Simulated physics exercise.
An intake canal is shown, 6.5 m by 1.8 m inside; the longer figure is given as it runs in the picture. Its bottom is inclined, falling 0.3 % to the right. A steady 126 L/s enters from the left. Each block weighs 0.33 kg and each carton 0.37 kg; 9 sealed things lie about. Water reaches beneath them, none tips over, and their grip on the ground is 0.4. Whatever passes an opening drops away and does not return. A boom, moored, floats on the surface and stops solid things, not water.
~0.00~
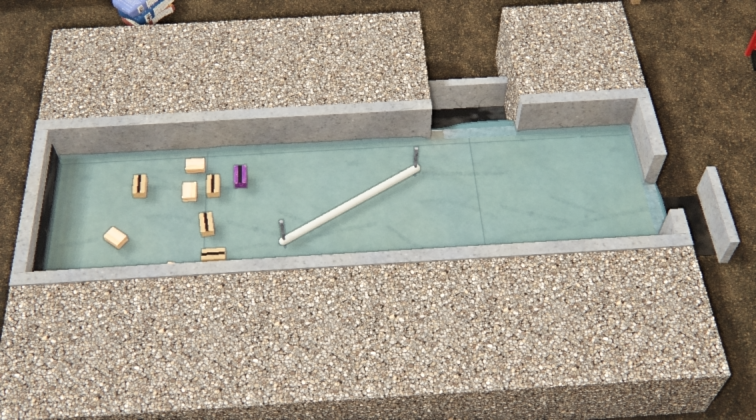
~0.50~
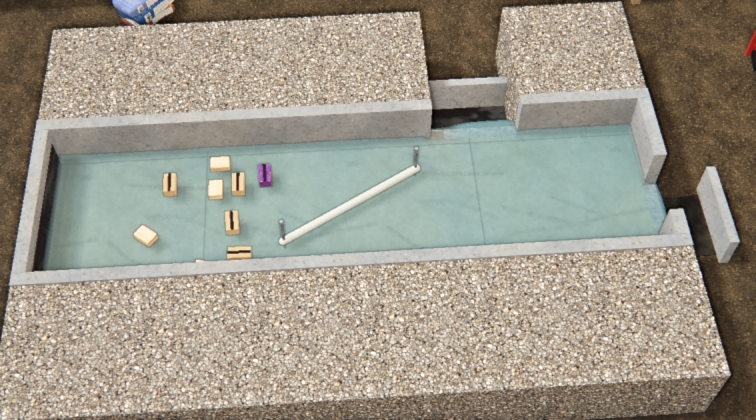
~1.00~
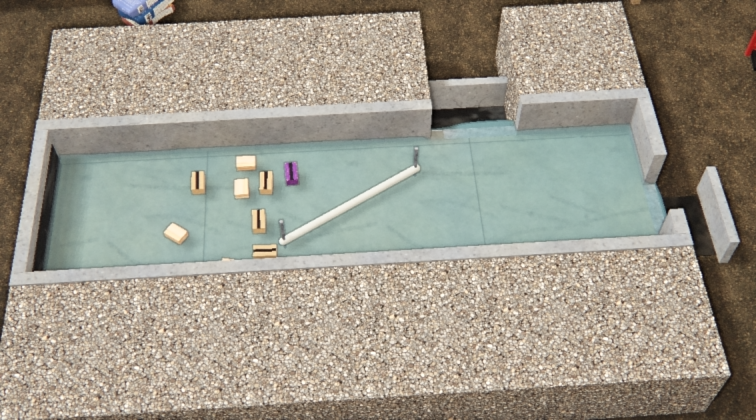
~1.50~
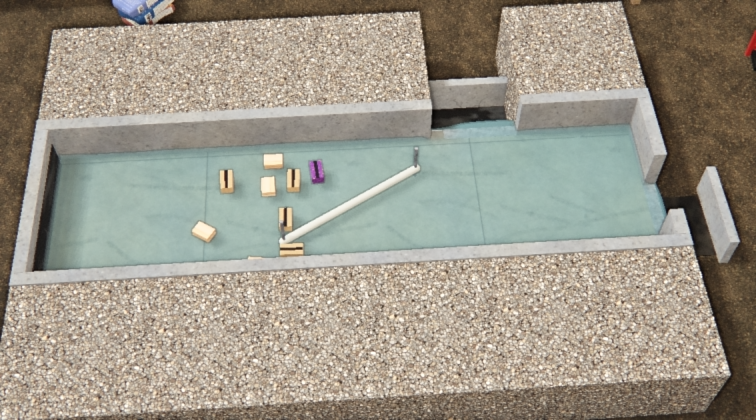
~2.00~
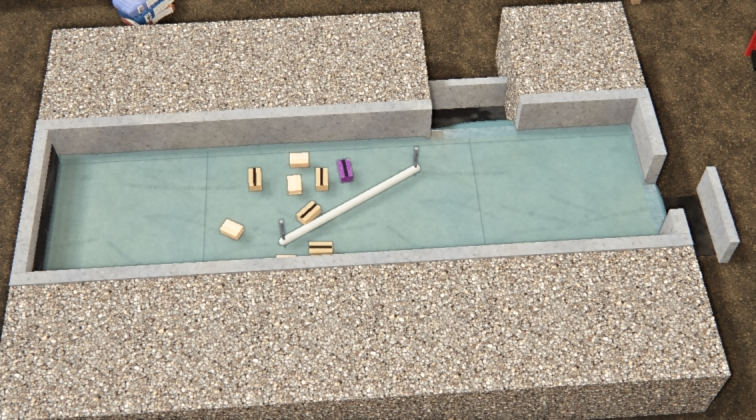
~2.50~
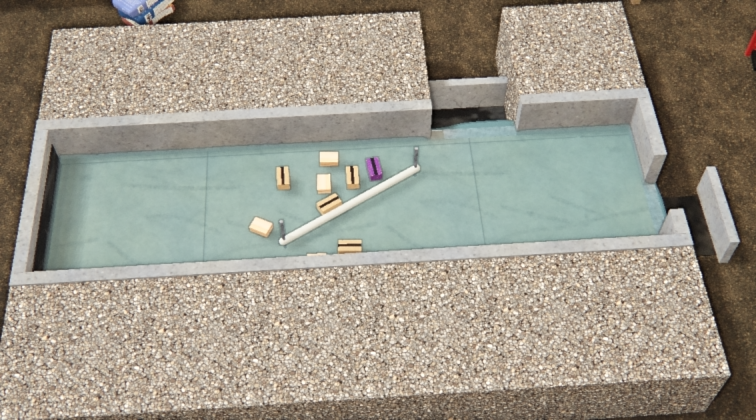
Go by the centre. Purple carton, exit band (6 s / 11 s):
I'd say it makes it out early.
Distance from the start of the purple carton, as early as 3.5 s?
By then it has shifted roughly 200 cm.
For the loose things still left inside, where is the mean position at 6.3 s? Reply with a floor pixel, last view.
The centre sits near (468, 203).
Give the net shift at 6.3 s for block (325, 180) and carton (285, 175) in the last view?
The first is washed out and the second is gone out.
After 3.5 s the purple carton is near (421, 151), 2.0 m from its start, afloat; 0 of 9 are out; 9 afloat.
After 6.3 s the purple carton has gone out (at 4.4 s); 5 of 9 are out; 4 afloat.
After 10.0 s the purple carton has gone out (at 4.4 s); 8 of 9 are out; 1 afloat.
After 14.0 s the purple carton has gone out (at 4.4 s); 9 of 9 are out; 0 afloat.
